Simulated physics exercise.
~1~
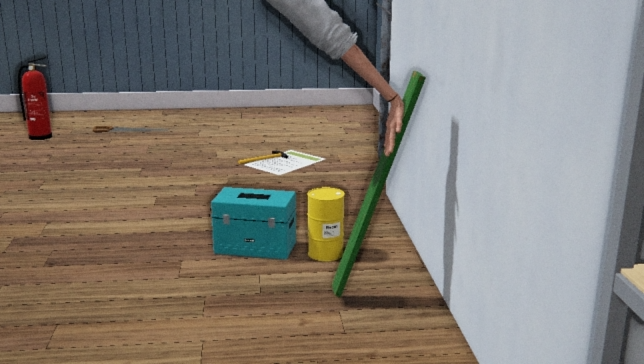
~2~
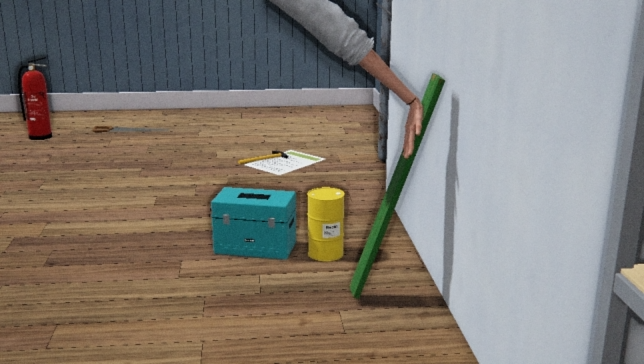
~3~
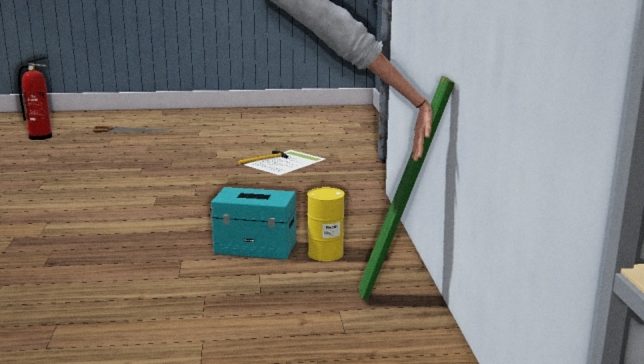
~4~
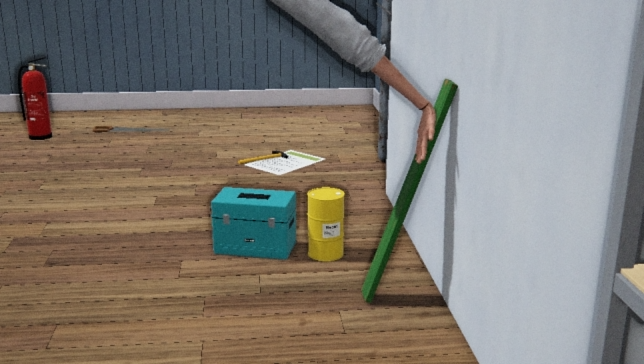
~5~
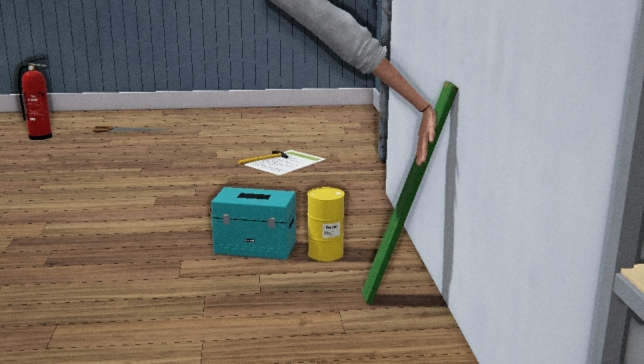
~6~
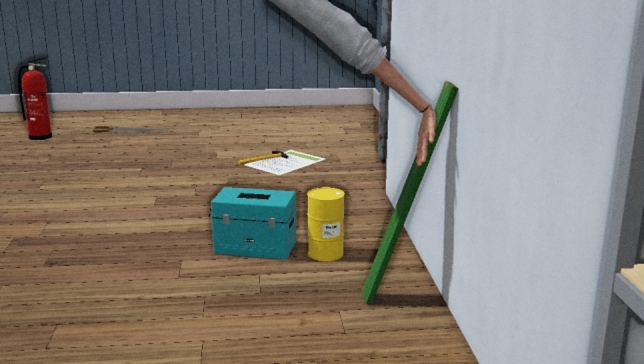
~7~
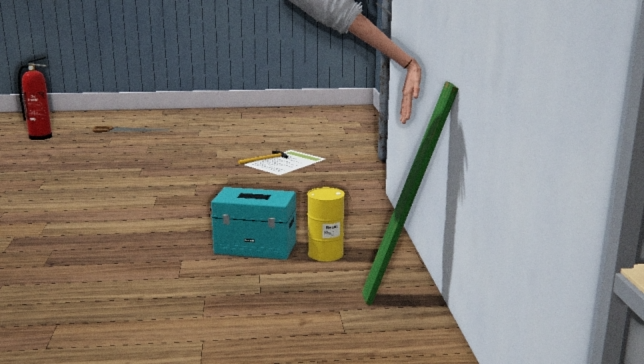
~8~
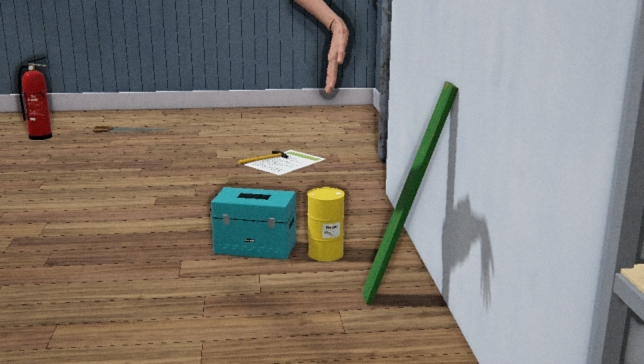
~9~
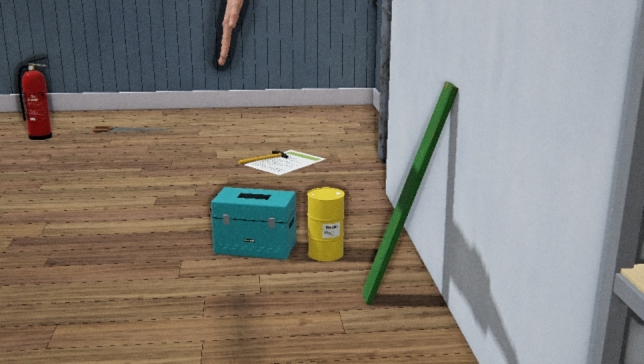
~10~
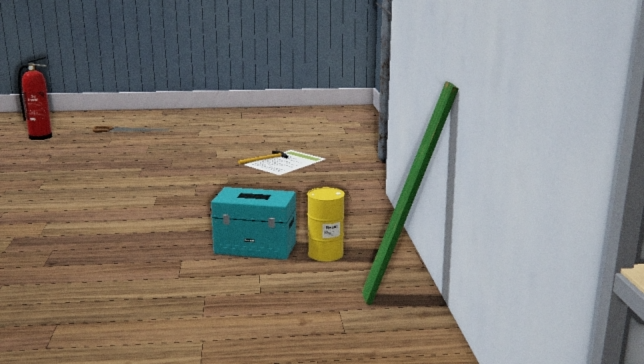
In a room with a wooden floor, a hand moves a green plank to the right, beside a turquoise toolbox and a yellow canister, and leans it against a pale wall. The hand lets go and withdraws, and the plank stays leaning in place.
